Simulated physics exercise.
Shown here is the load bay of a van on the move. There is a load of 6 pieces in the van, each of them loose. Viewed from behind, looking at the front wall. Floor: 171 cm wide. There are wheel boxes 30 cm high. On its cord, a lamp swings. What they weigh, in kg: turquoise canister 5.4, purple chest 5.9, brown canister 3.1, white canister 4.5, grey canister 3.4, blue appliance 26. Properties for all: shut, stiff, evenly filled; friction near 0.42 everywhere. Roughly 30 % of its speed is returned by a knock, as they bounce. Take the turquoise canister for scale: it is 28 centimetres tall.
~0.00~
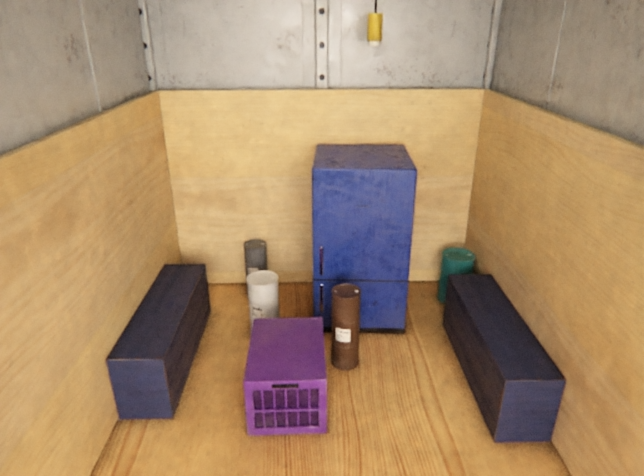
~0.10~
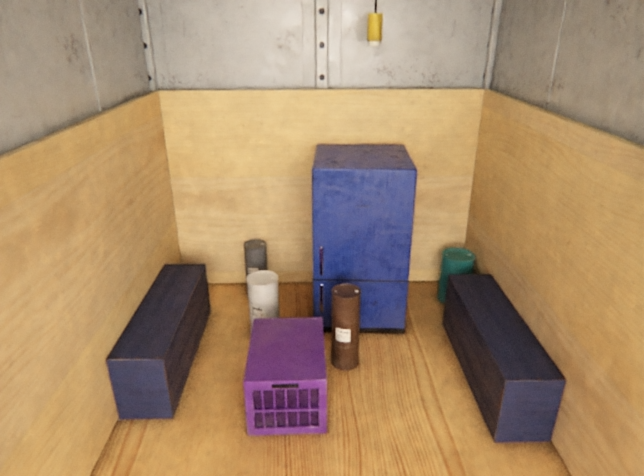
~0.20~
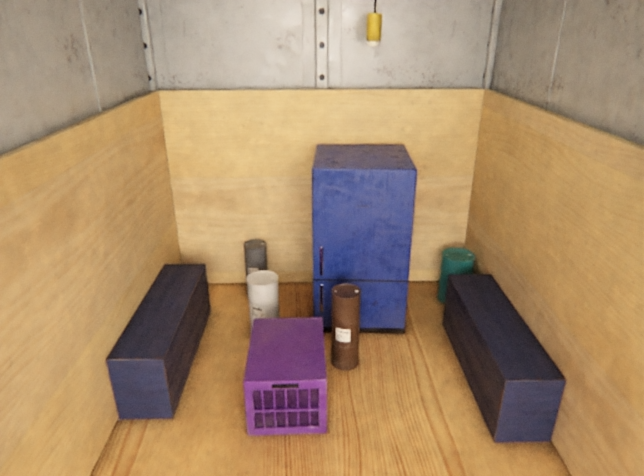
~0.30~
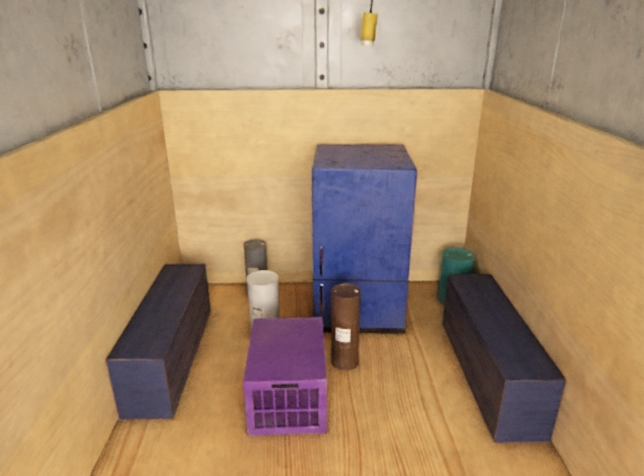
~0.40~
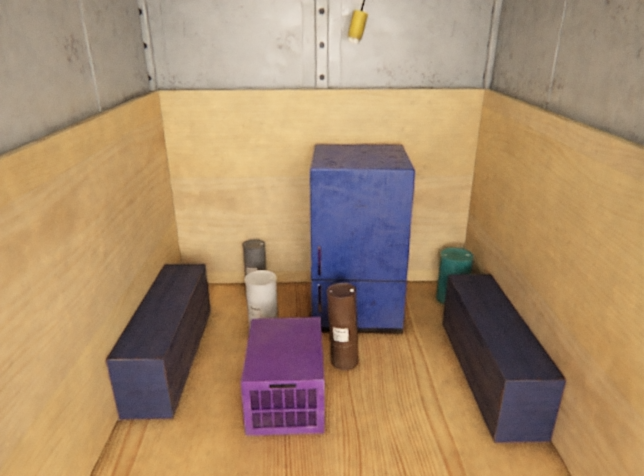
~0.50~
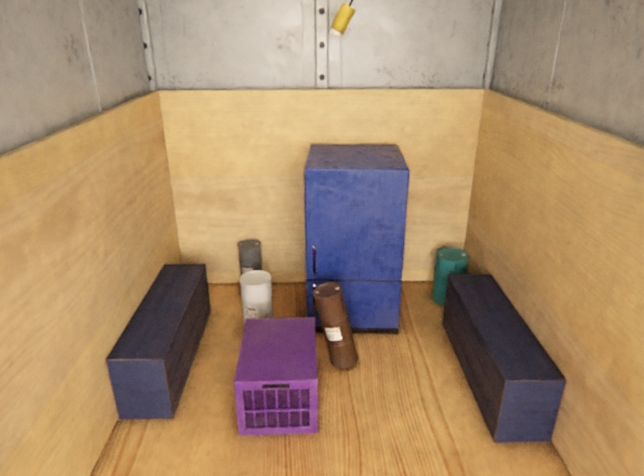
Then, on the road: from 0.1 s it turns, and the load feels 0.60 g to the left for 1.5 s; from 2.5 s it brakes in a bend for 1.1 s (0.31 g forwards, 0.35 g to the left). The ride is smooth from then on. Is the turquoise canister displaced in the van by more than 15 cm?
Yes. Most likely it gets relocated.
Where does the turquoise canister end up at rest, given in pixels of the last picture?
Around (332, 274).
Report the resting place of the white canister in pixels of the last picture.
Roughly at (217, 305) in the last picture.
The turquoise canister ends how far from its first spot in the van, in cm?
Roughly 70 centimetres.
After 0.80 s, load feels 0.60 g left; turquoise canister moved 22 cm near (418, 277); brown canister 68° off upright; grey canister 24° off upright.
After 1.00 s, load feels 0.60 g left; turquoise canister moved 44 cm near (380, 278); brown canister on its side; grey canister 62° off upright.
In the end (4.2 s), toppled in the van, brown canister and grey canister; not toppled but over 15 cm from the start, turquoise canister, purple chest, white canister and blue appliance. In the last view, turquoise canister near (332, 274).
